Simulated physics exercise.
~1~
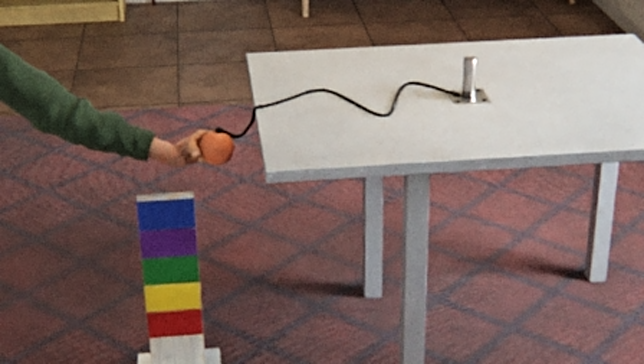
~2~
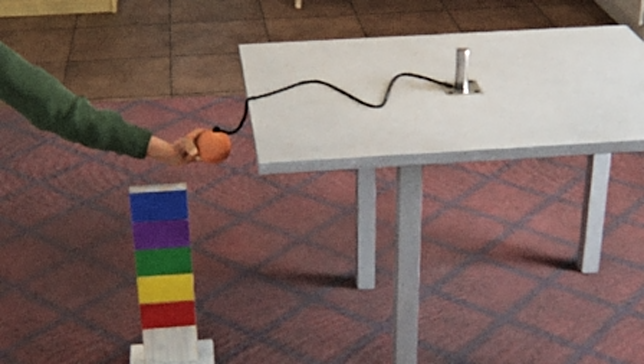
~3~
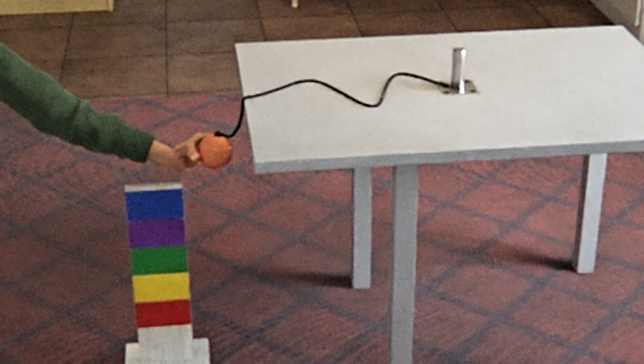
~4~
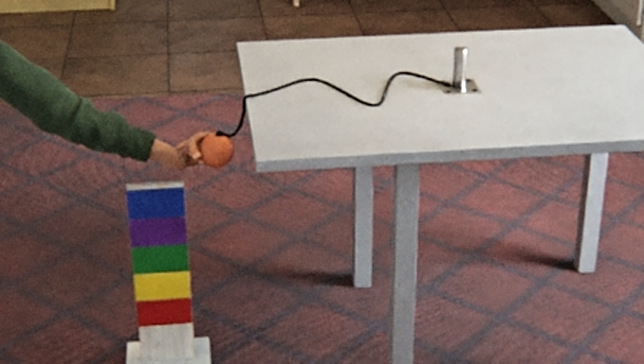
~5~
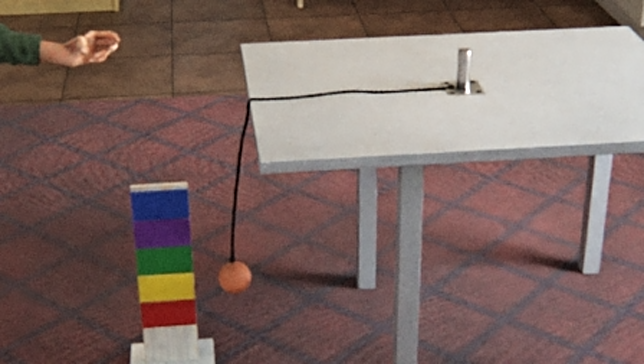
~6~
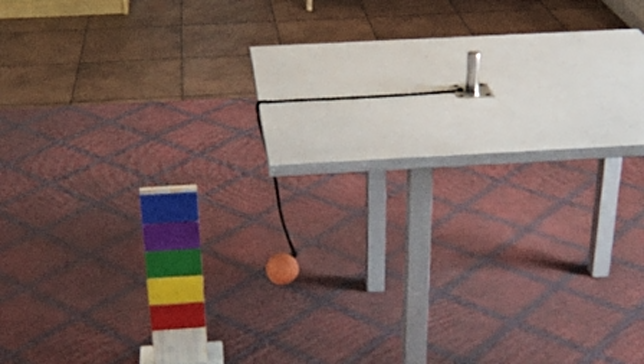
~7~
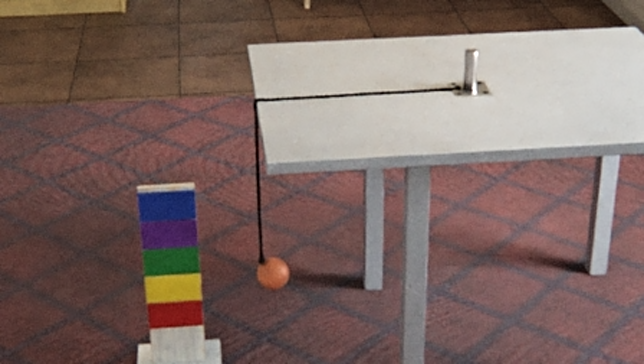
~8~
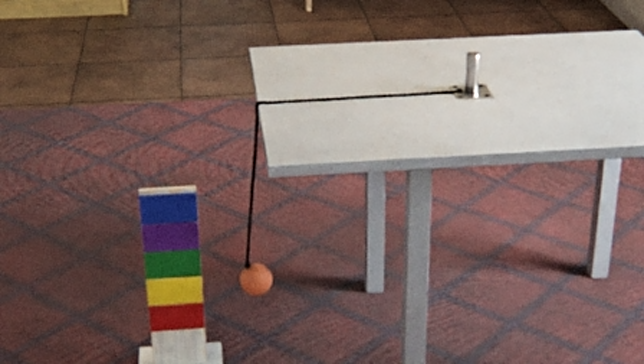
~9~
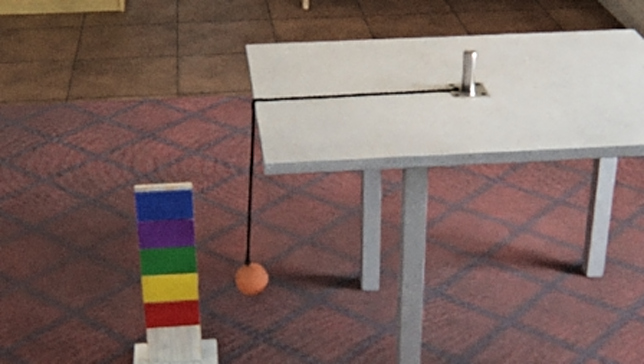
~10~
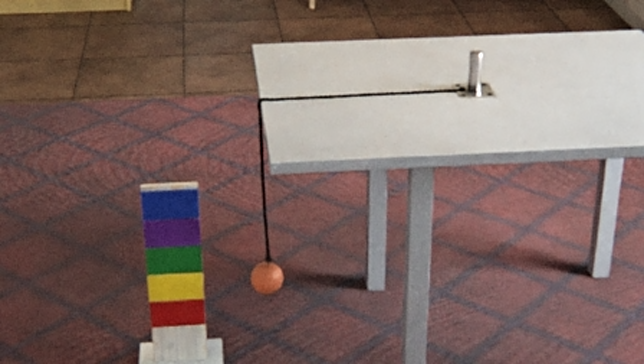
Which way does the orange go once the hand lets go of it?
It moves down, dropping past the table edge until it hangs below it on the cord.
